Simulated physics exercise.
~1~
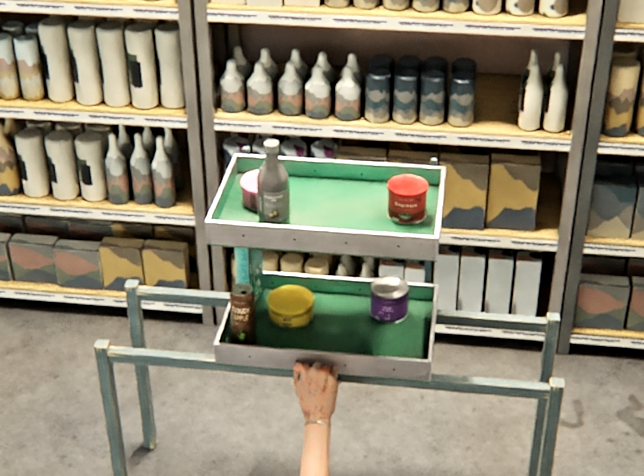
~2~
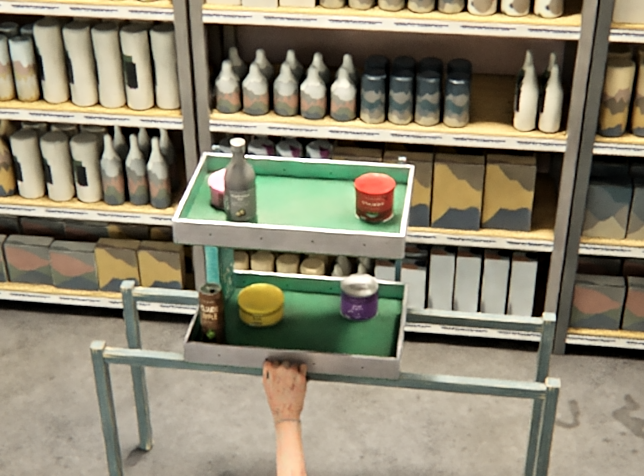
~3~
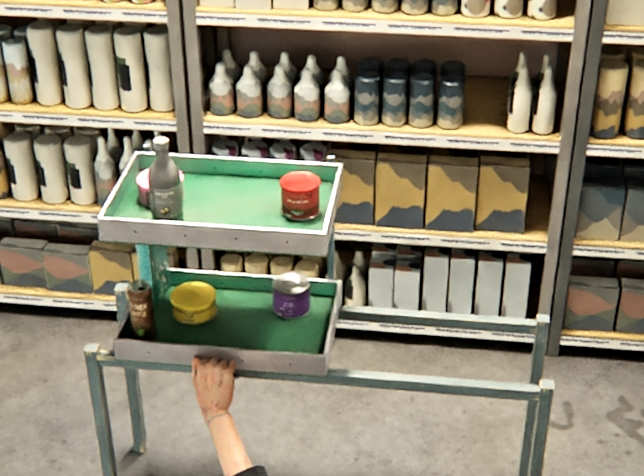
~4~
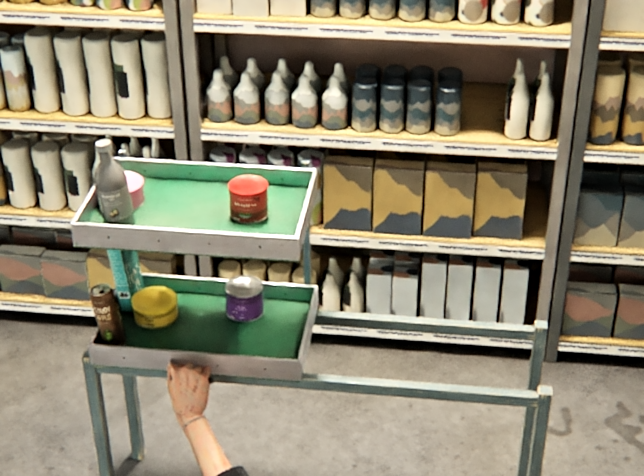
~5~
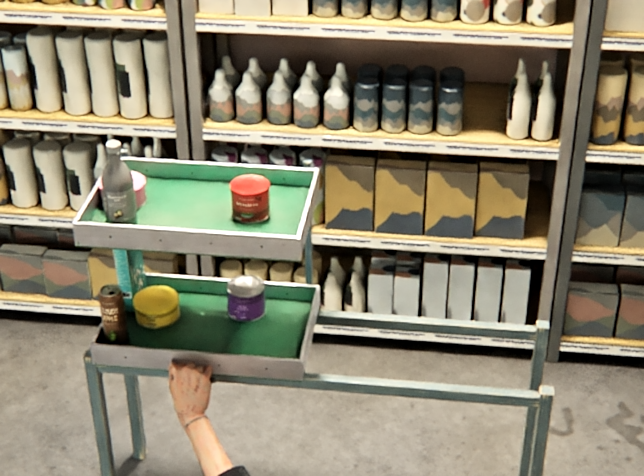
A hand reaches up from the bottom and grips the front edge of a two-level, green-lined tray unit on a metal frame, seen from slightly above in front of stocked store shelves. The upper level holds a grey bottle and a pink tub at left and a red tin at right, while the lower holds a brown can, a yellow tub and a purple tub, with a turquoise packet behind at left. The hand pushes the unit steadily left along the frame. It stops at the left end and stays there, the grey bottle still upright.
